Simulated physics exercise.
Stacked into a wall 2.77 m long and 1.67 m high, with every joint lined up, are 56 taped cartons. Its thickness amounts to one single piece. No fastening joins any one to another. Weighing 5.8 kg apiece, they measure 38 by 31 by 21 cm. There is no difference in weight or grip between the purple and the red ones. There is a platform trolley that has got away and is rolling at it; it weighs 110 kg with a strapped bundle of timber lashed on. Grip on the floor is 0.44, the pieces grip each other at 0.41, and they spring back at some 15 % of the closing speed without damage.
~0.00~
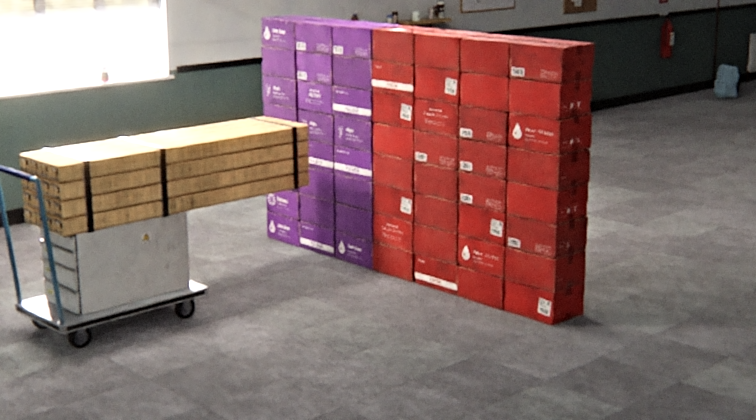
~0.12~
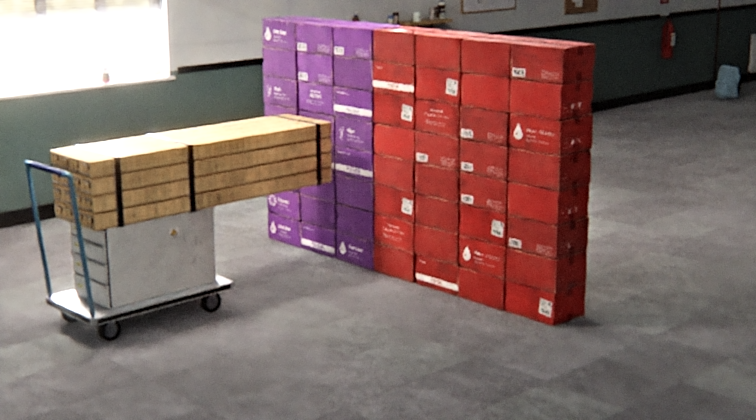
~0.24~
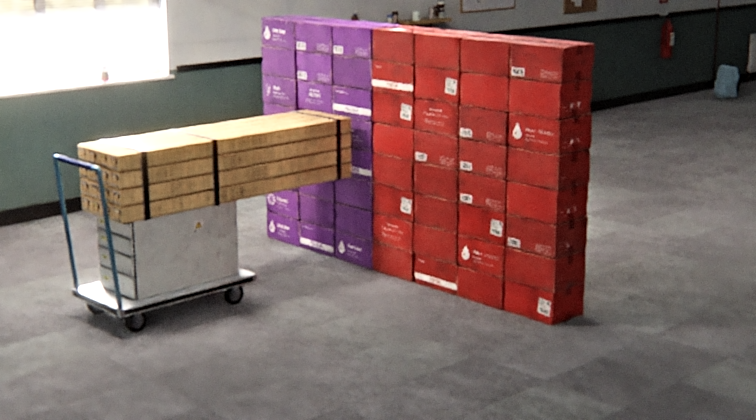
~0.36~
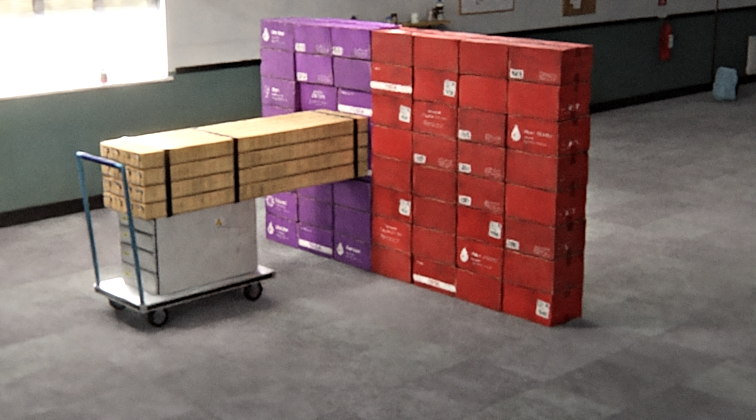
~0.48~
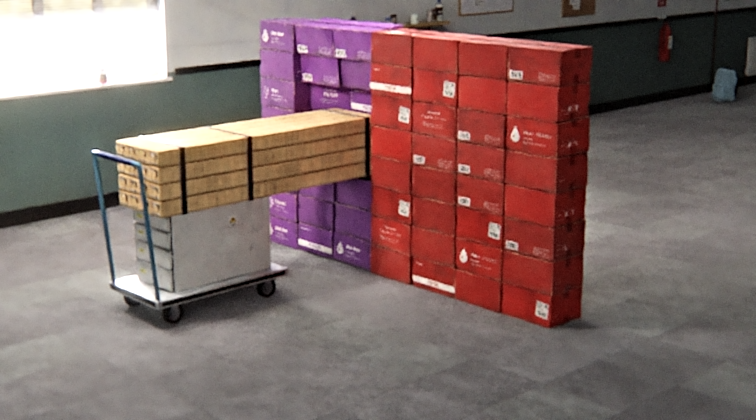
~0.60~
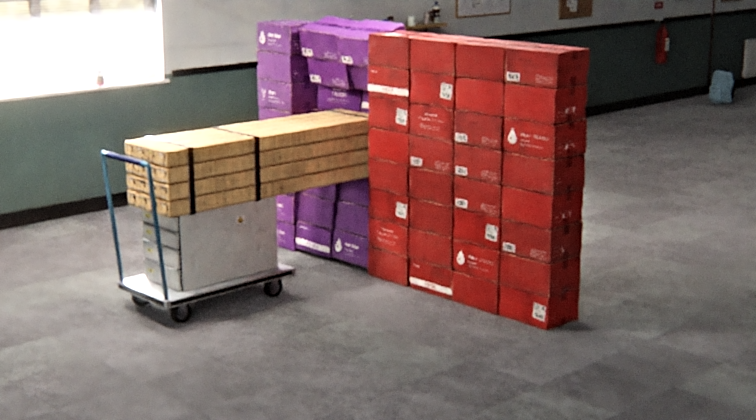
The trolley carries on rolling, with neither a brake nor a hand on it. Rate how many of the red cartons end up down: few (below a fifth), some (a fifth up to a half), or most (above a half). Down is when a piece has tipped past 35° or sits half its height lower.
Few.
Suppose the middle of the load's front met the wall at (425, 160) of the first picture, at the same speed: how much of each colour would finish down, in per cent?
Then red ends 40 per cent down and purple 0 per cent.
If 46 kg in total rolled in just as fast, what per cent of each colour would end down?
For red it's 0, for purple it's 20 in a hundred.
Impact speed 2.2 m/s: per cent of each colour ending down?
Then red 0, purple 70 per cent.
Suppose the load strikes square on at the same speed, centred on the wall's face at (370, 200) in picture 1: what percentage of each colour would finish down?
In that case, red 20 and purple 30 in a hundred end down.
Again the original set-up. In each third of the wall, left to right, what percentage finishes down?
The left third ends at 40 per cent, the middle at 20 per cent and the right at 0 per cent.
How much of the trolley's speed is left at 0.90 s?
Something like 0.4 m/s, I'd say.
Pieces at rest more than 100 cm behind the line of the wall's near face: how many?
8 or thereabouts.
After 0.90 s, load 38 cm past the wall's line, still rolling; none of the 32 red cartons down (7 of 56 in all colours); top red carton unmoved; top purple carton leaning 43°, 17 cm lower.
After 1.38 s, load 51 cm past the wall's line, still rolling; none of the 32 red cartons down (10 of 56 in all colours); top red carton unmoved; top purple carton on its side.
At rest (2.8 s), load 62 cm past the wall's line, stopped; none of the 32 red cartons down (12 of 56 in all colours); top red carton unmoved; top purple carton 1.46 m lower. That is 0 per cent. As the last picture would show them, middles, top red carton near (496, 60), top purple carton near (307, 200).
